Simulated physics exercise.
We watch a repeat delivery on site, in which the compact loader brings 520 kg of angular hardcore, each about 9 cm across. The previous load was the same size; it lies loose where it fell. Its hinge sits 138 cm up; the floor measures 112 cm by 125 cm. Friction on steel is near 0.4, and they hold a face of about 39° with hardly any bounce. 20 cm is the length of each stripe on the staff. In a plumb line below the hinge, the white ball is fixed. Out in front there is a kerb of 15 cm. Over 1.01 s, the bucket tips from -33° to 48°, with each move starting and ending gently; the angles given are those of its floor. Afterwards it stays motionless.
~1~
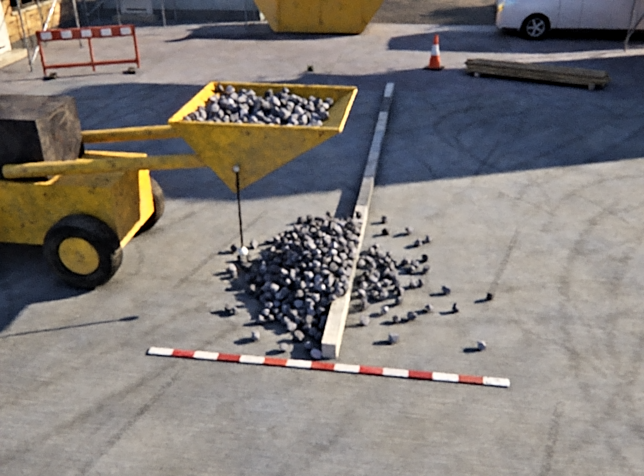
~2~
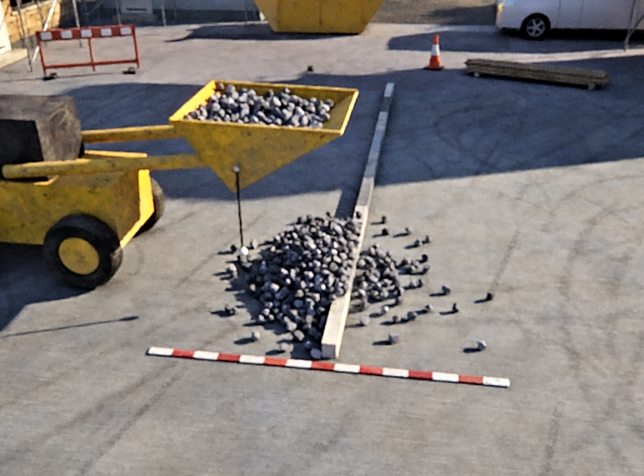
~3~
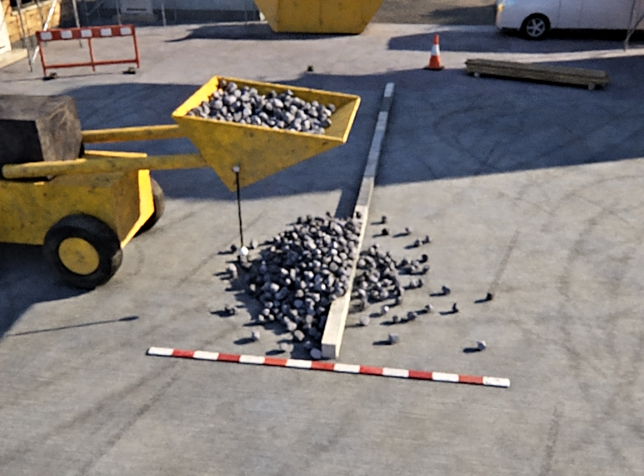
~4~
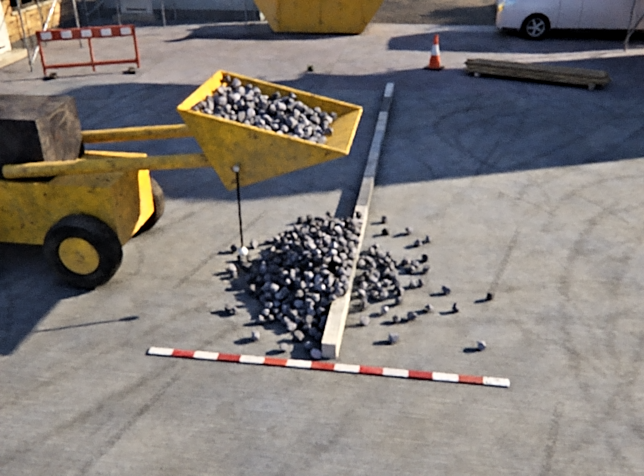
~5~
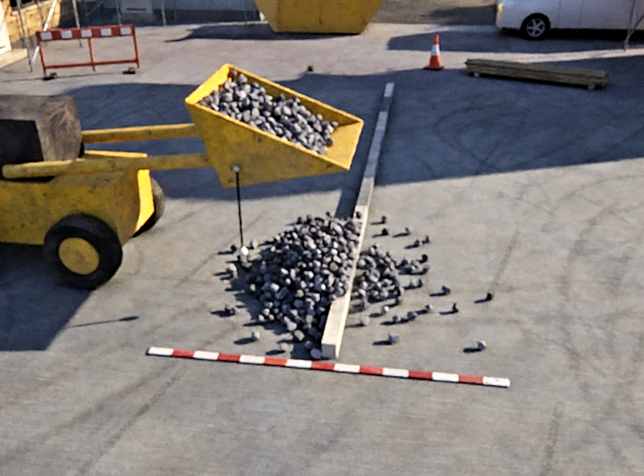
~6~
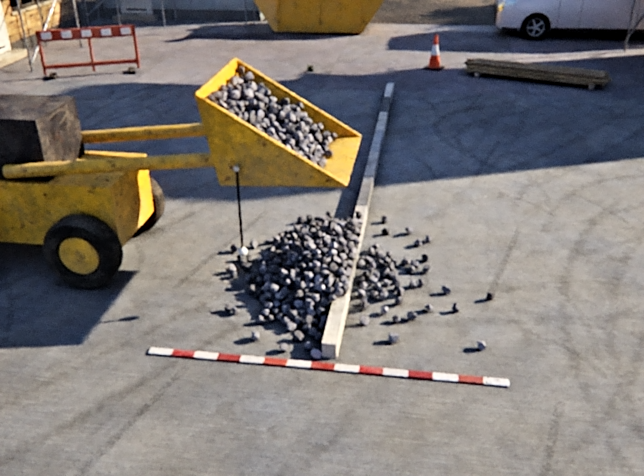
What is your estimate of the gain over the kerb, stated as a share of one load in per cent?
My estimate is 61 per cent of one load.
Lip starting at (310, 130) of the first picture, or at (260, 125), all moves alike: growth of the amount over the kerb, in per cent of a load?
Case one about 25 %, case two about 0 %.
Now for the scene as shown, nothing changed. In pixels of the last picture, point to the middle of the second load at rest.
Roughly pixel (366, 262) in the last view.
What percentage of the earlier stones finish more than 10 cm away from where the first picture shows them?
10 %.
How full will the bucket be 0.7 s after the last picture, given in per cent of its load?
Roughly 65 per cent of its load.
Then, 0.3 s after the last picture the floor is at 36°; in per cent of one load, 100 in the bucket, 91 on this side of the kerb, 9 over the kerb; the foremost stones are at (447, 287).
Then, 0.7 s after the last picture the floor is at 48°; in per cent of one load, 67 in the bucket, 124 on this side of the kerb, 9 over the kerb; the foremost stones are at (447, 287).
Then, 1.0 s after the last picture the floor is at 48°; in per cent of one load, 14 in the bucket, 143 on this side of the kerb, 43 over the kerb; the foremost stones are at (450, 294).
Then, 3.9 s after the last picture the floor is at 48°; in per cent of one load, 0 in the bucket, 129 on this side of the kerb, 71 over the kerb; the foremost stones are at (492, 278). Net gain over the kerb, 61.
